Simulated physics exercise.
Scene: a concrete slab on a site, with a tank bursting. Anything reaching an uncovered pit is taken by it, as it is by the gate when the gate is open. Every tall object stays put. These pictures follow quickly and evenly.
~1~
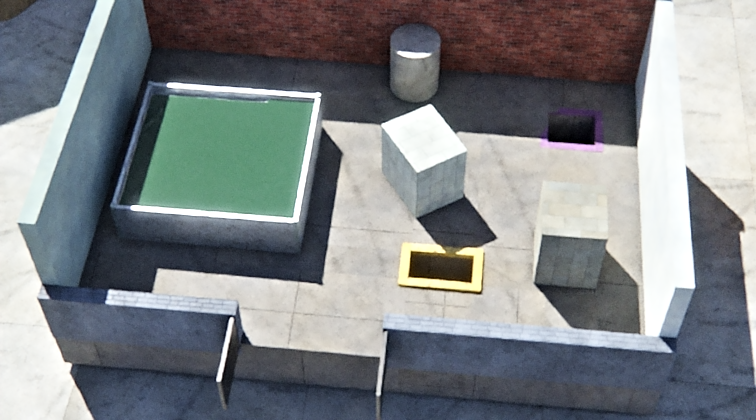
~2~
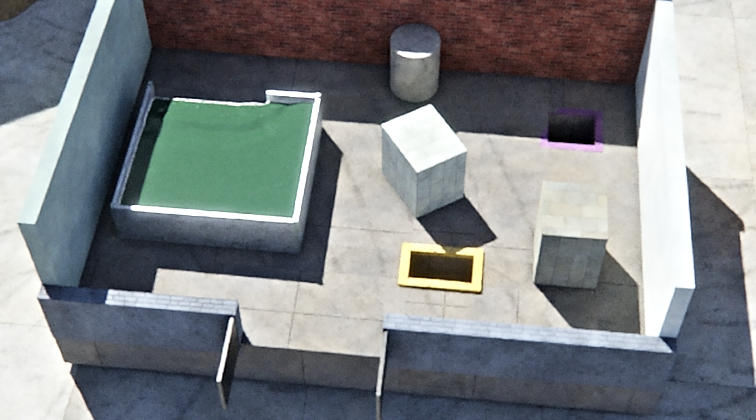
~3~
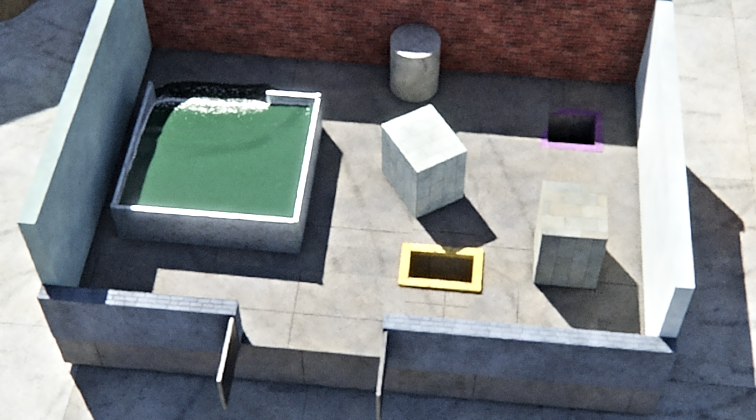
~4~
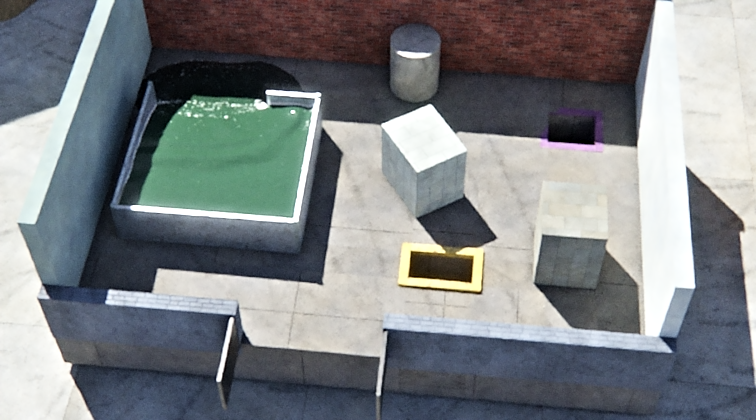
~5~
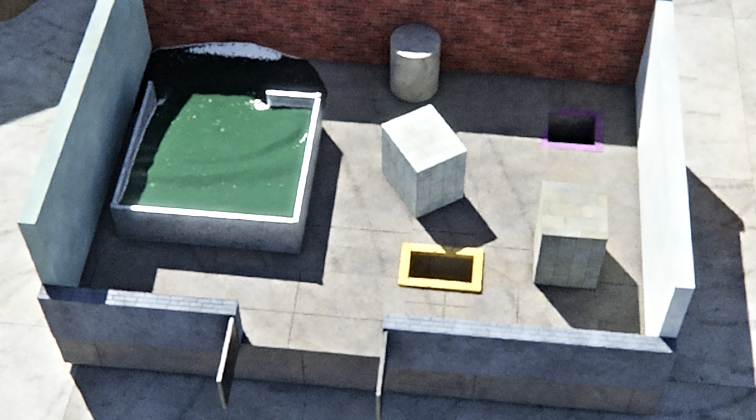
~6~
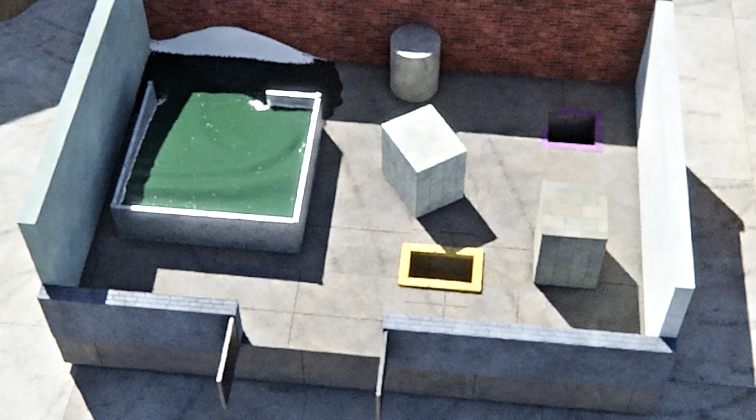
At the start, green water lies still in a square concrete tank inside a walled yard with blocks, a cylinder and an open gate. Then a gap opens in the tank's far side, and water pours out, spreading dark over the slab toward the brick wall and rightward near the cylinder.
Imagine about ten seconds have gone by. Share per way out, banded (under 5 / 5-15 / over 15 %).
As I see it, gate: A twentieth to fifteen per cent; purple pit: A twentieth to fifteen per cent; yellow pit: Short of a twentieth.
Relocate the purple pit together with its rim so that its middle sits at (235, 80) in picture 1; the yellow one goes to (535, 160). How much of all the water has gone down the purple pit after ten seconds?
Result - purple pit, 65 in a hundred.
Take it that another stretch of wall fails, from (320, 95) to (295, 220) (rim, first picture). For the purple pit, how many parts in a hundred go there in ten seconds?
Near 20 per cent for purple.
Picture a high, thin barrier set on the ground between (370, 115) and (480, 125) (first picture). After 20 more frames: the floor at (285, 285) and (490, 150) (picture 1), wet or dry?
In the listed order, the first spot is spared and the second is spared.
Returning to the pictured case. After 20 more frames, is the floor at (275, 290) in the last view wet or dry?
By then it's spared.
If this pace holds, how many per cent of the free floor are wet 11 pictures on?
Roughly 25 per cent.
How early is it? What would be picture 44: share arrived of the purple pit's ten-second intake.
Some 35 per cent.
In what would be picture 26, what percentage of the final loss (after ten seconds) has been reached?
Near 0 %.
A moment on, water covers 15 % of the floor; the gate 0 %, the purple pit 0 %, the yellow pit 0 %.
Next, water covers 25 % of the floor; the gate 0 %, the purple pit 0 %, the yellow pit 0 %.
Then, water covers 50 % of the floor; the gate 0 %, the purple pit 0 %, the yellow pit 0 %.
Later, water covers 85 % of the floor; the gate 3 %, the purple pit 3 %, the yellow pit 0 %.
In the end, water covers 95 % of the floor; the gate 12 %, the purple pit 9 %, the yellow pit 0 %.
